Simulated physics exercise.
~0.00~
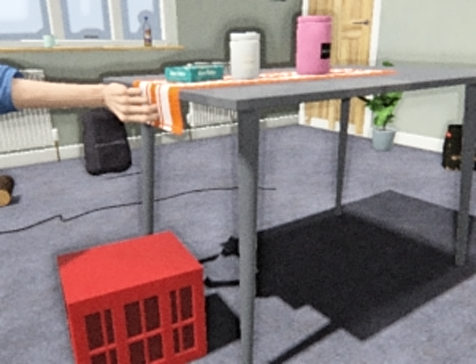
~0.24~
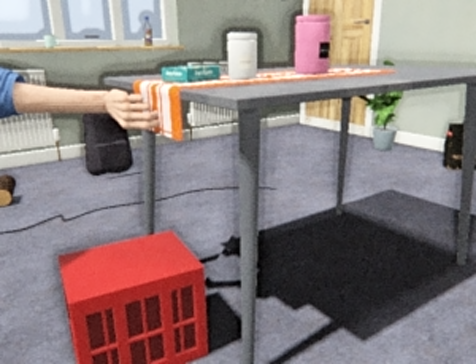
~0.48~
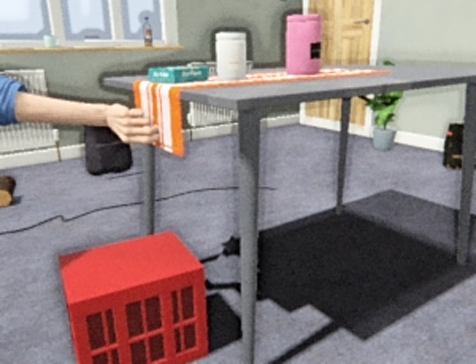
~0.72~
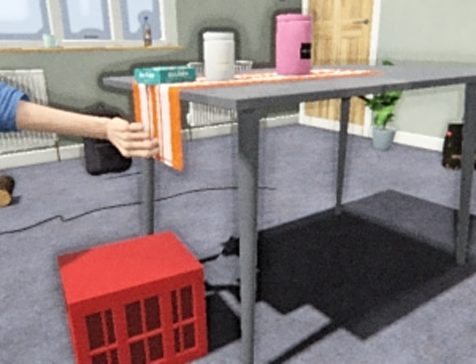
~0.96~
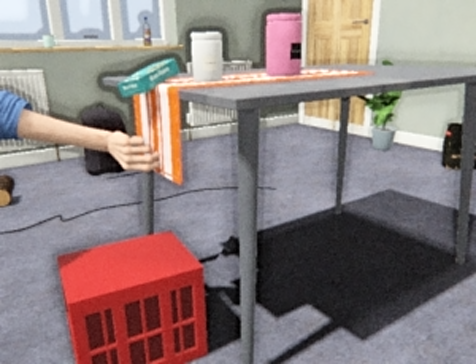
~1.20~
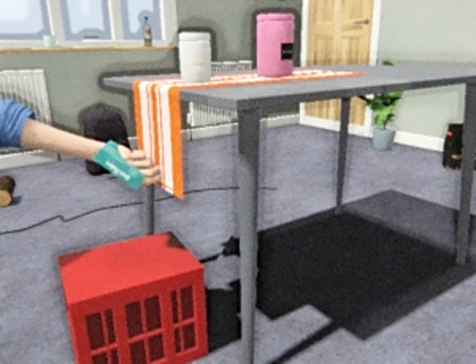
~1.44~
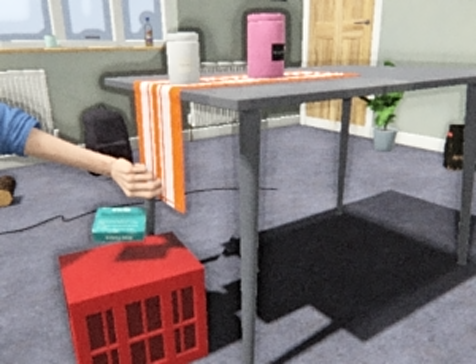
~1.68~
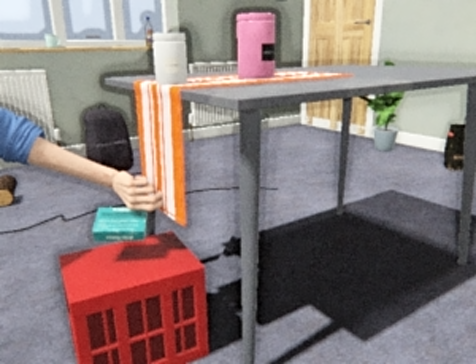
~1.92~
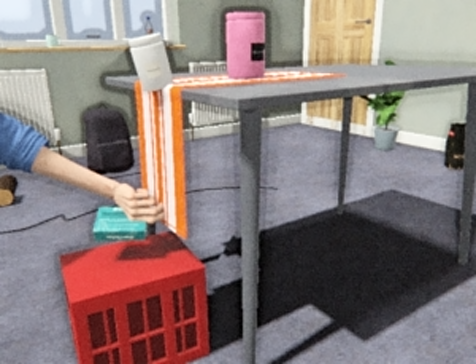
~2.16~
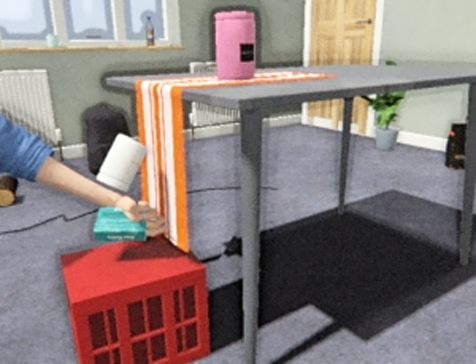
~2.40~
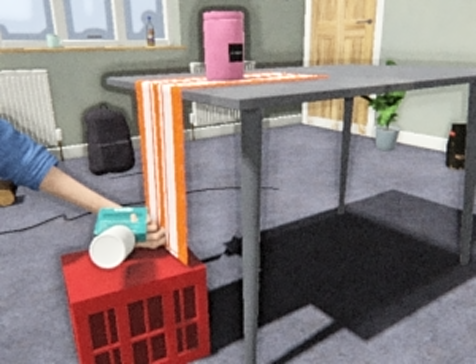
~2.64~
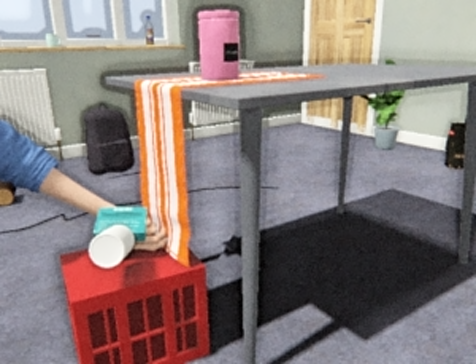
In the video, a hand slowly pulls an orange striped towel leftward off a table's end, carrying the items on it along. A turquoise packet falls first, then a white jar tips over the edge, and the hem reaches the red crate while the pink canister stays upright on the table.
